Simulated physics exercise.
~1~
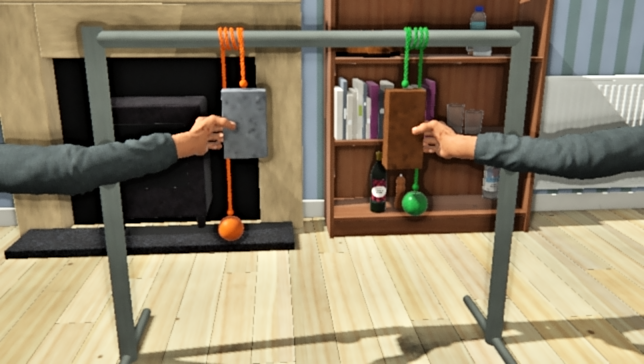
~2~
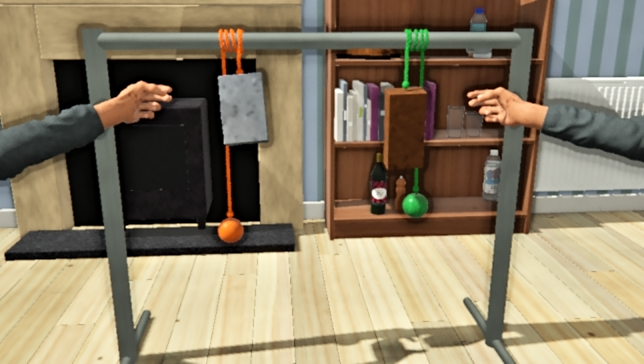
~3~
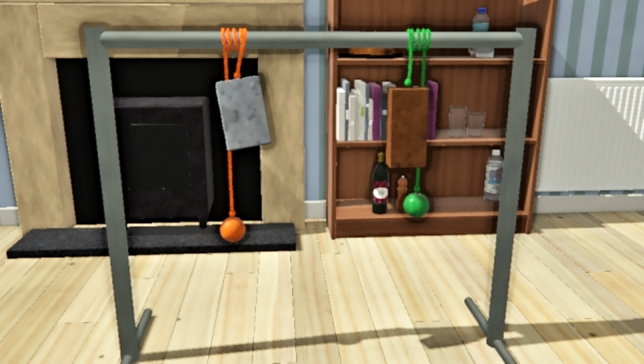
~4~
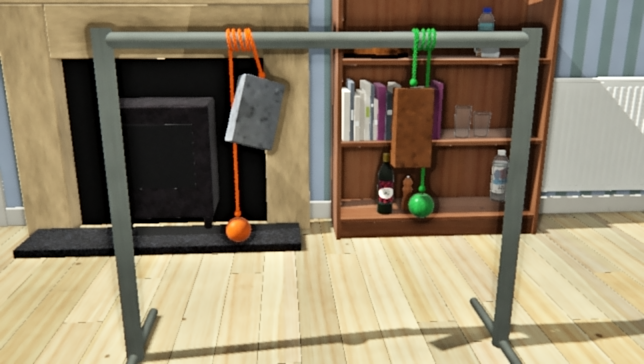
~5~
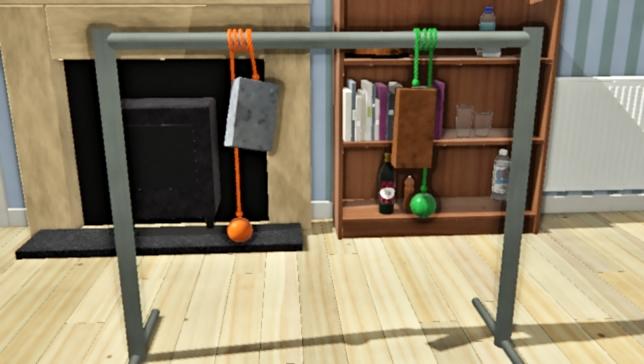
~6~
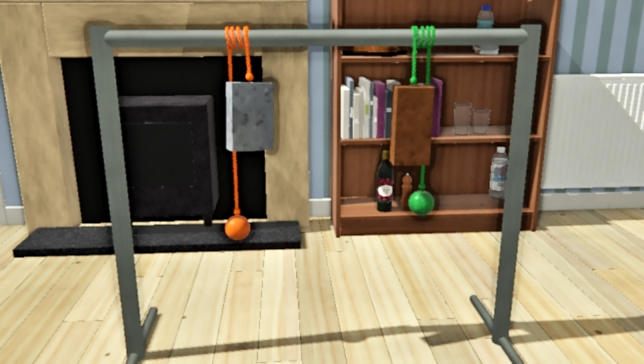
In a room with a fireplace and a bookcase, two hands let go of a grey slab and a brown block hung on orange and green cords over a rail, then withdrew; the slab tilted and swayed slightly, and both stayed hanging.
